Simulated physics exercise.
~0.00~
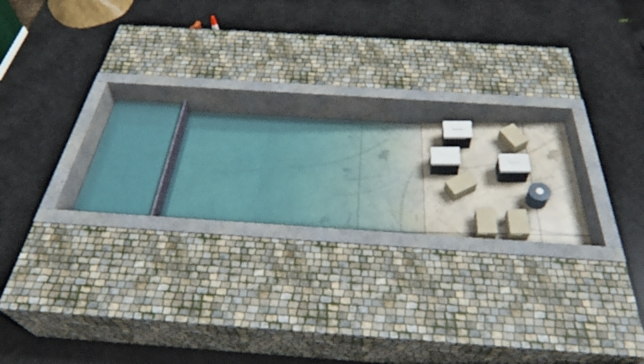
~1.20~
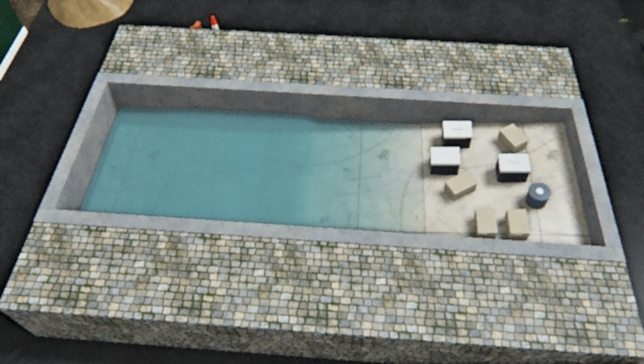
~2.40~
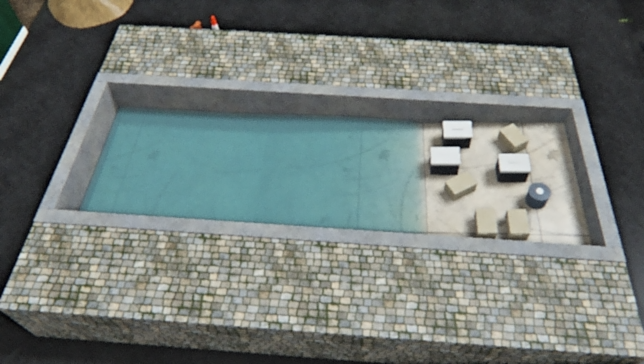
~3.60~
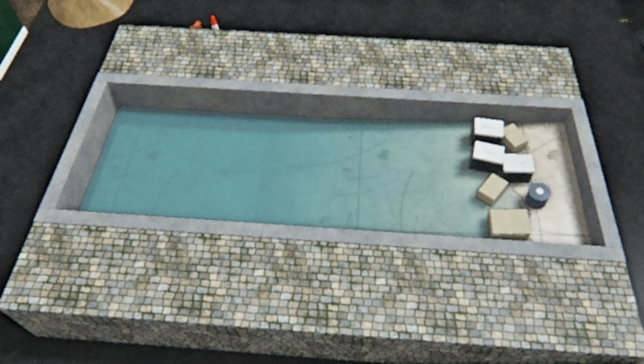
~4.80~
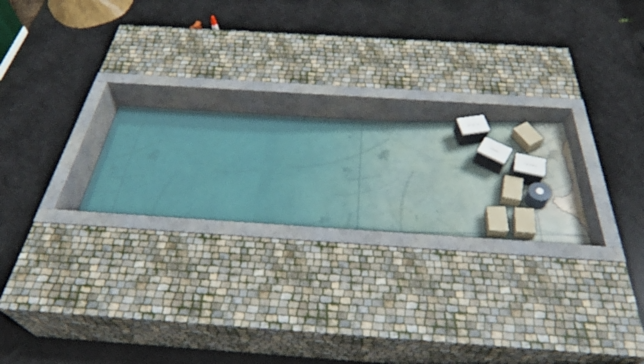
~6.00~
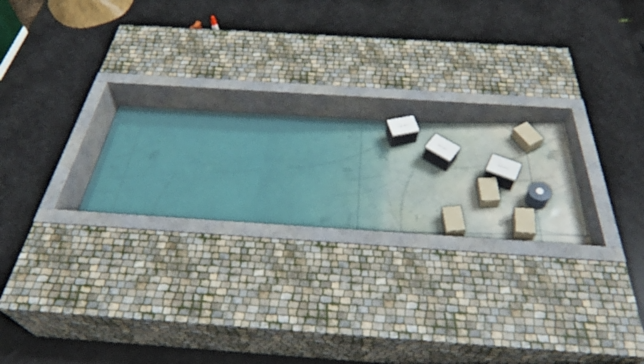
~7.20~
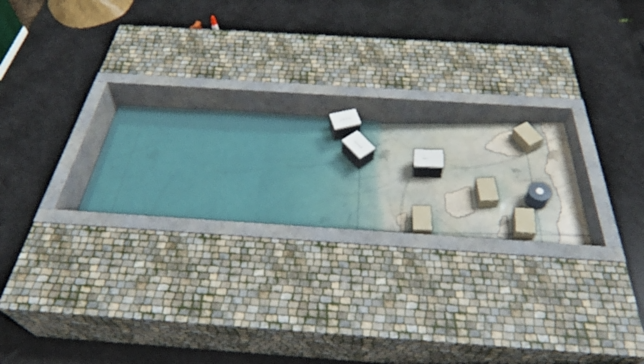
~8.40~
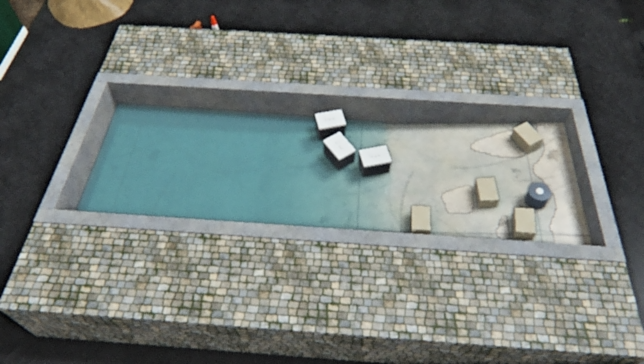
Water surges up the pool's slope, shoves boxes right, then draws three white-topped ones left.
